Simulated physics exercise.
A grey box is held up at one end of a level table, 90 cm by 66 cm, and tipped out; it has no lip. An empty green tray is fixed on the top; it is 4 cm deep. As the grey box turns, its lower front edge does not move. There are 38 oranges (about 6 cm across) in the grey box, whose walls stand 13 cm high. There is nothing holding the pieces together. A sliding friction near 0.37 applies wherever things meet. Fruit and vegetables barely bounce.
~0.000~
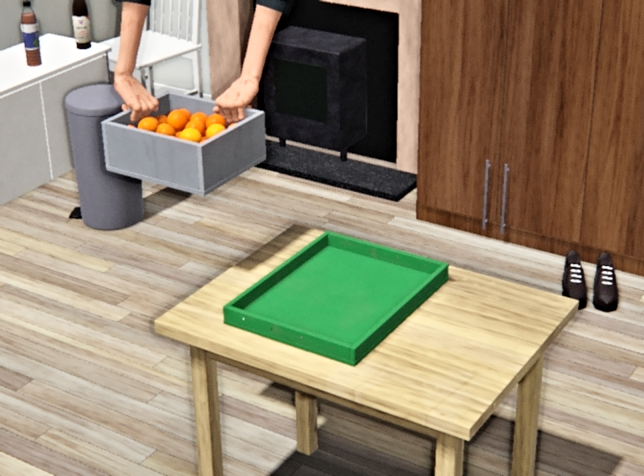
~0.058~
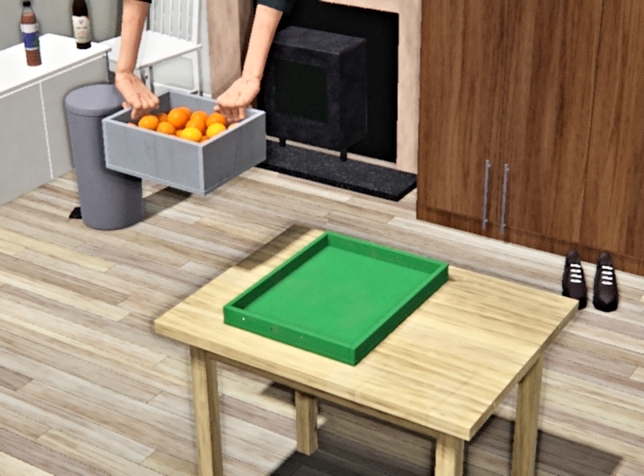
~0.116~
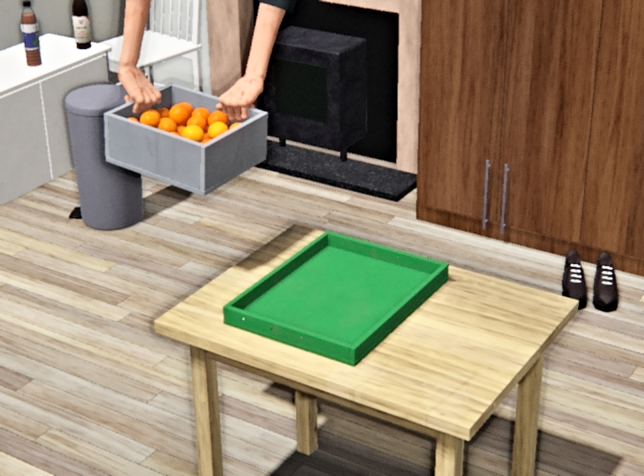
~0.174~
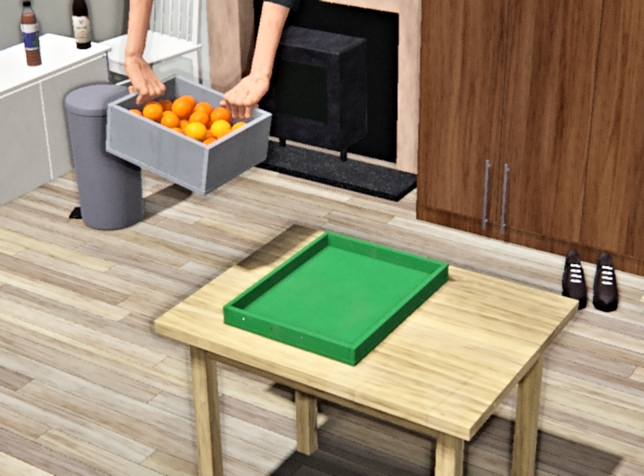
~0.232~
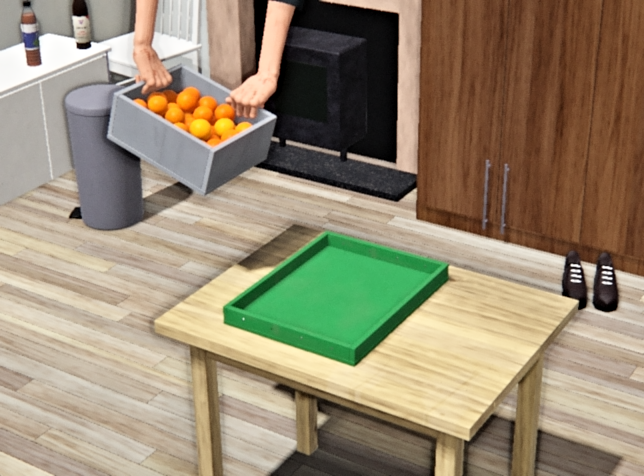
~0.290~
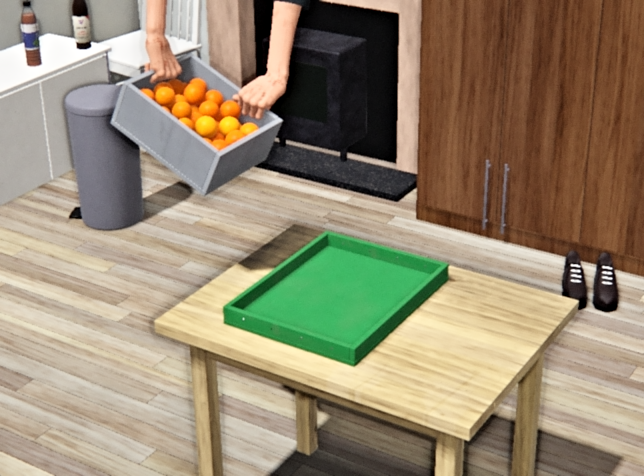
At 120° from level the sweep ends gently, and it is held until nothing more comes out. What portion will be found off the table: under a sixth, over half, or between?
I'd say not even one sixth of them finish off the table.
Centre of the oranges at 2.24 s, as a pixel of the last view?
Centre: Approx. (365, 297).
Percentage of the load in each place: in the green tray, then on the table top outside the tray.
About 95 and 0 per cent.
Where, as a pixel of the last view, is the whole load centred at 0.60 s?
Centre: About (248, 125).
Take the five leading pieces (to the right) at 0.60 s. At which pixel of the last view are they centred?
Pixel (264, 138), give or take.
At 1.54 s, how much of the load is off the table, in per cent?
I'd put it near 5 in a hundred by then.
After 0.60 s, tilt 80°; 38 still in the grey box.
After 0.99 s, tilt 120°; 5 still in the grey box, 15 in the green tray, 5 on the table top outside the tray and 13 in the air.
After 1.54 s, tilt 120°; 36 in the green tray, 1 on the table top outside the tray and 1 over the table's other edges.
Final count (at 2.24 s), 36 in the green tray and 2 over the table's other edges. Asked share, 2 of 38, 5 per cent.
